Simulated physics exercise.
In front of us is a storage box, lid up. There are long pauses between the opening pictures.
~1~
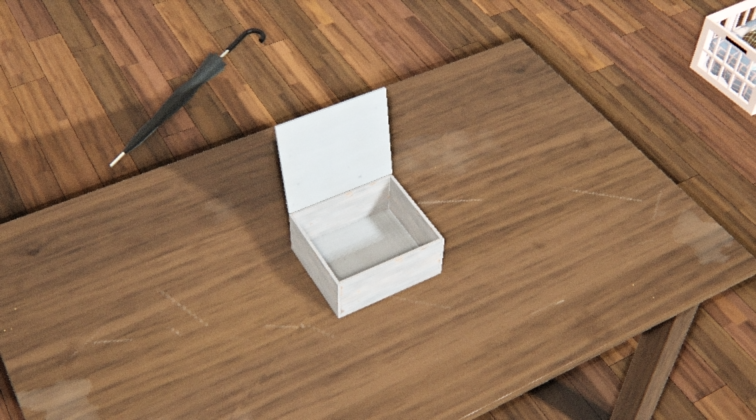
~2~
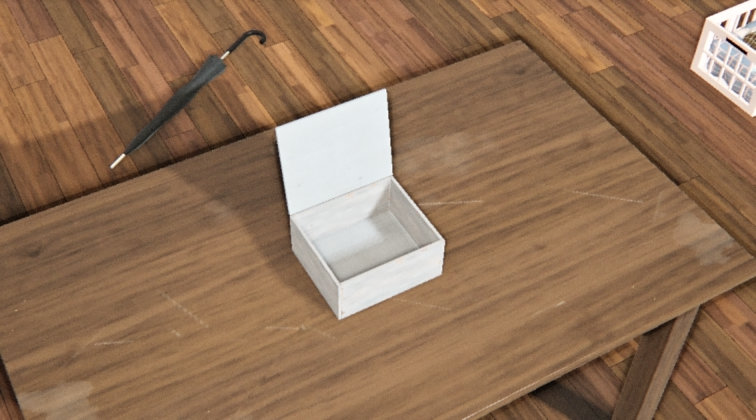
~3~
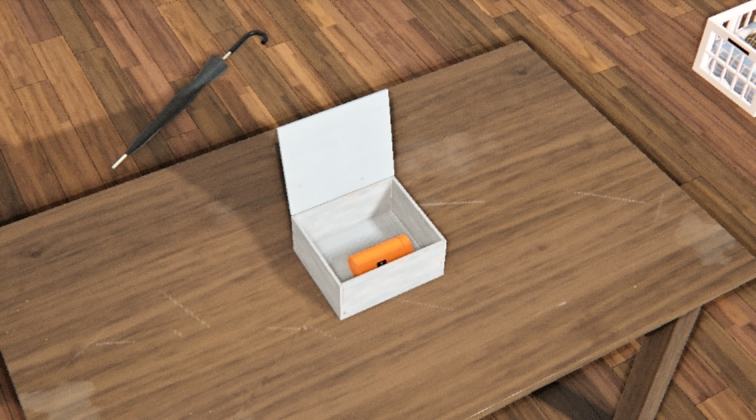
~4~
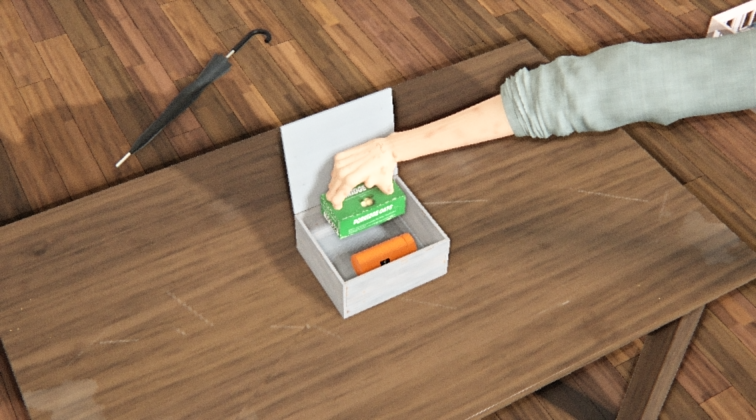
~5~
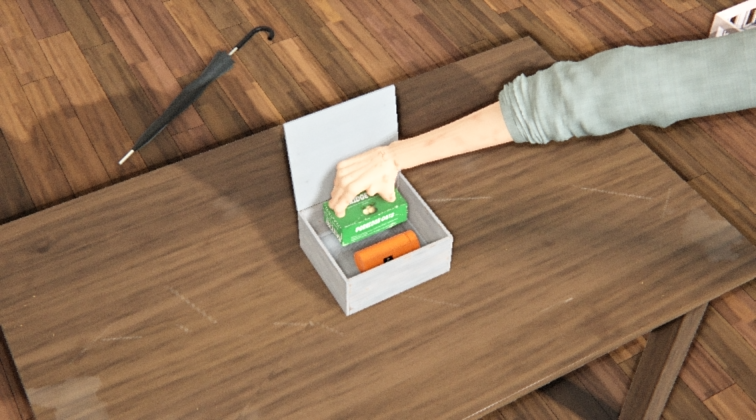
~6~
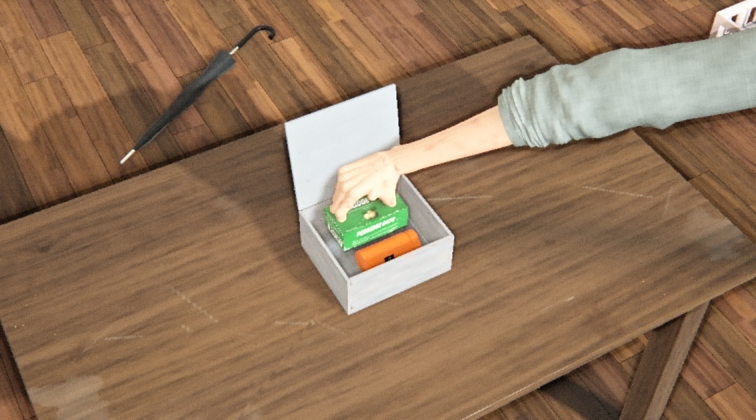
An open white box holds an orange cylinder as a hand lowers a green carton inside.
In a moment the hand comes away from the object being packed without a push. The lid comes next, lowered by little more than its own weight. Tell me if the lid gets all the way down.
It does.
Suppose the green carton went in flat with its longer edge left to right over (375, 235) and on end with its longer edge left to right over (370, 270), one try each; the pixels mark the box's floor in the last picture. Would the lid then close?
On the first try the lid comes fully down; on the second it remains open.
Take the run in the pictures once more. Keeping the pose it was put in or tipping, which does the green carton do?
It stays as it was set.
Then, 0.90 s on from there, lid starting down; green carton shifted a little near (364, 229); orange shaker shifted about its own width.
Then, 1.60 s on from there, lid 57° above the rim; green carton shifted a little near (364, 229); orange shaker shifted about its own width.
Then, 1.90 s on from there, lid 23° above the rim; green carton shifted a little near (364, 229); orange shaker shifted about its own width.
In the end, lid shut; moved from the start, green carton and orange shaker. At the end, from the last picture's camera, green carton near (364, 229).
